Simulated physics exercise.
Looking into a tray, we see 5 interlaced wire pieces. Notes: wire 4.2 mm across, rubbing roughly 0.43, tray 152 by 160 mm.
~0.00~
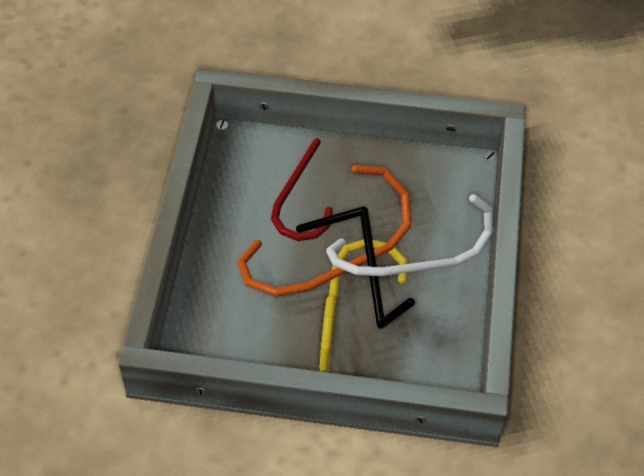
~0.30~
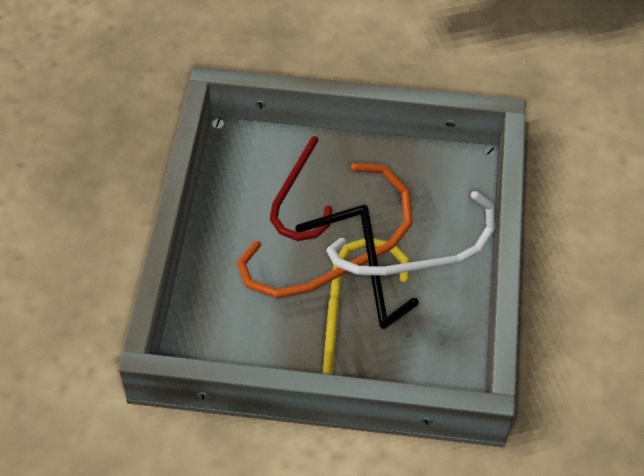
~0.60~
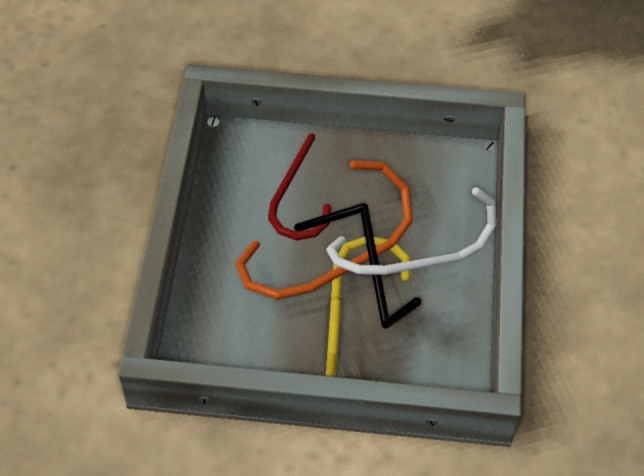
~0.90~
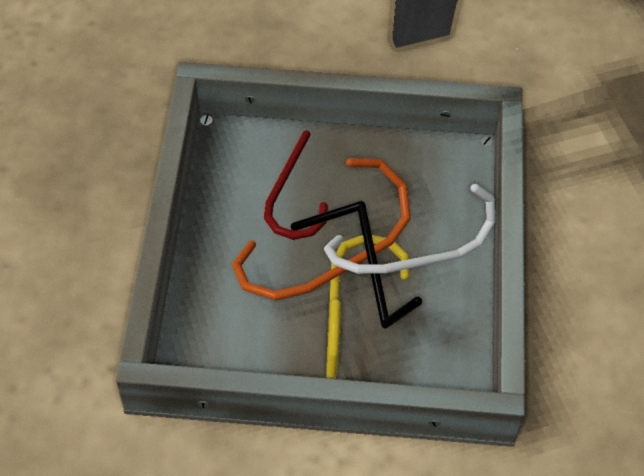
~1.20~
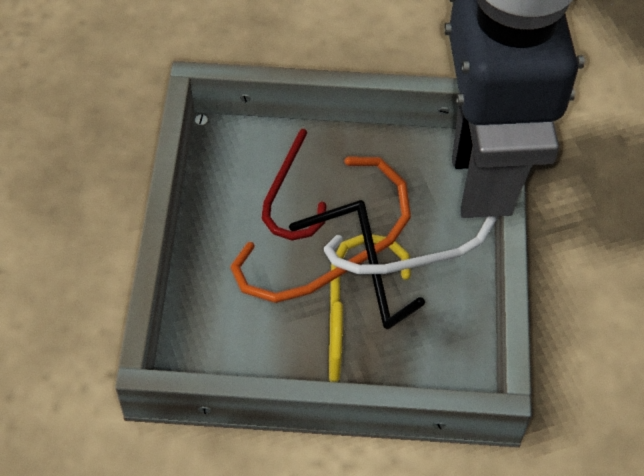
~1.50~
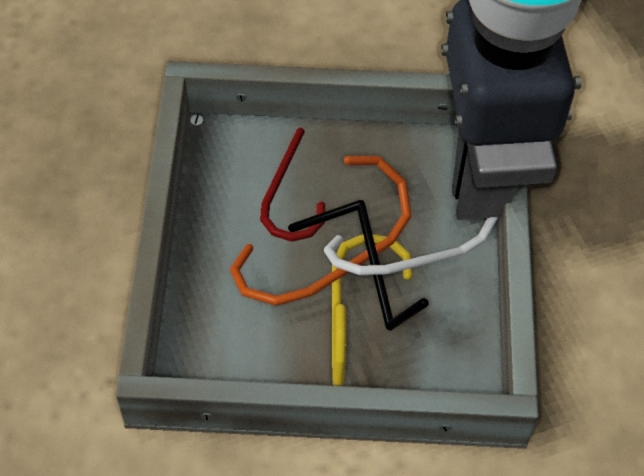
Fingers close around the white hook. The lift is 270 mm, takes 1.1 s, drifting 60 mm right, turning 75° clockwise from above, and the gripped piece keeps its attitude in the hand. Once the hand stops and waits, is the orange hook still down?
Left in the tray.
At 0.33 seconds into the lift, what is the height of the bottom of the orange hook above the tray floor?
I'd put it near 0 mm up.
After 1.83 s, lowest point more than 20 mm over the tray floor, white hook 58 mm.
After 2.11 s, lowest point more than 20 mm over the tray floor, white hook 158 mm.
After 2.60 s, lowest point more than 20 mm over the tray floor, white hook 272 mm.
End, hanging white hook 272 mm; the other 4 are down.
